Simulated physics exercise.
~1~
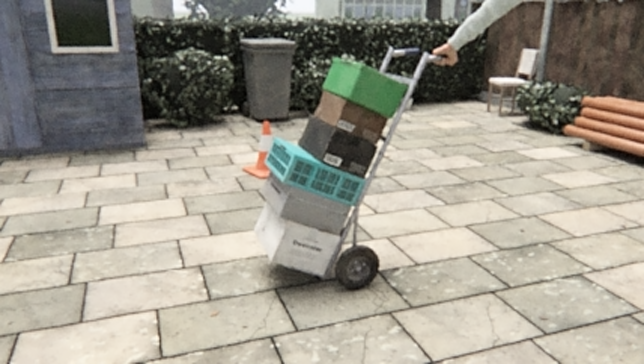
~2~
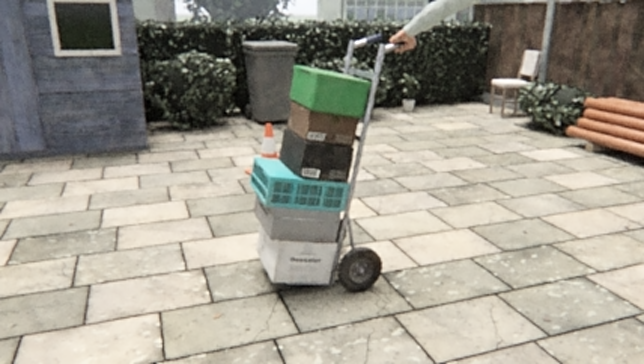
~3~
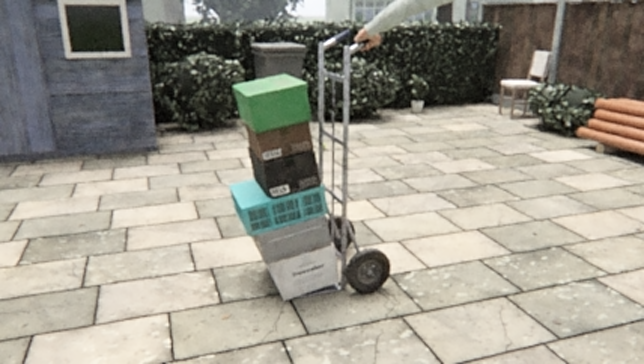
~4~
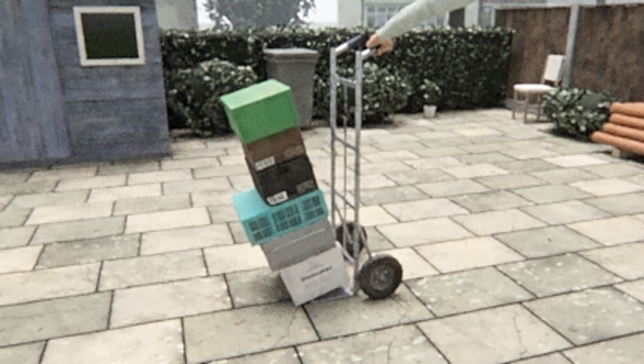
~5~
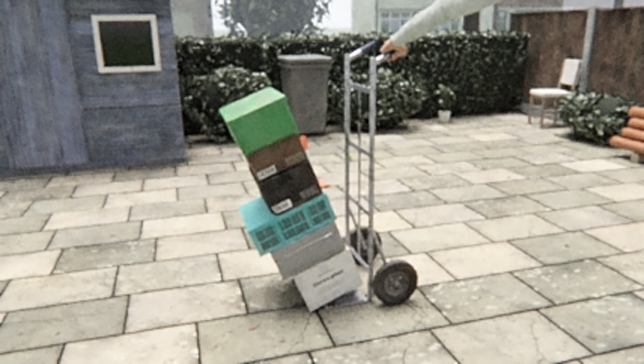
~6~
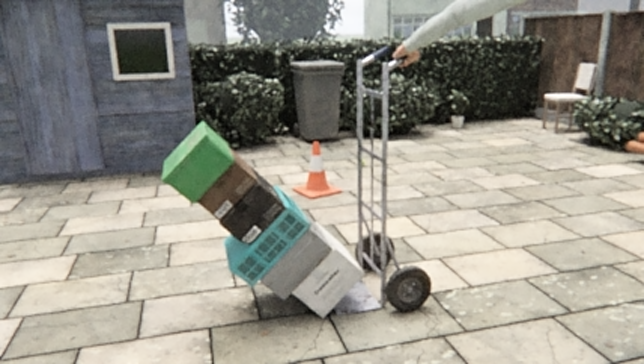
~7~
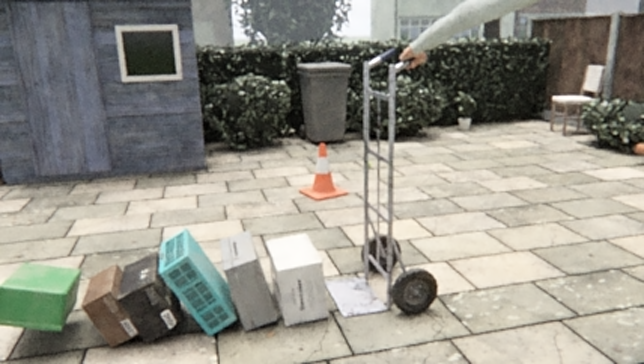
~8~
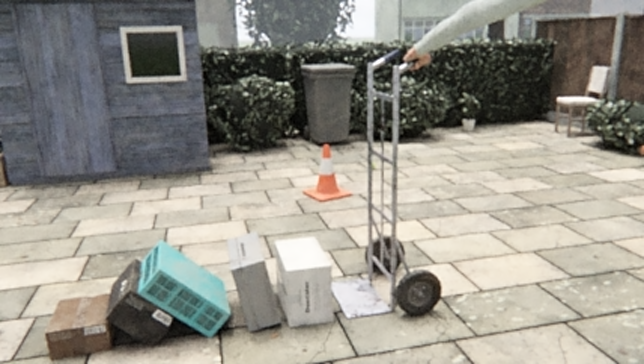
A paved garden patio is seen from the front, with a blue-grey shed at left, a hedge and grey bin behind, and a white chair at right. A hand grips a tilted two-wheeled hand truck stacked, from the bottom, with a white box, grey toolbox, turquoise crate, black box, brown box and green tote. The hand swings the truck upright as the view pans slightly left. The stack leans left, away from the frame, and topples, revealing an orange cone. The items spill leftward across the paving, the green tote leaving view, while the truck stands upright.
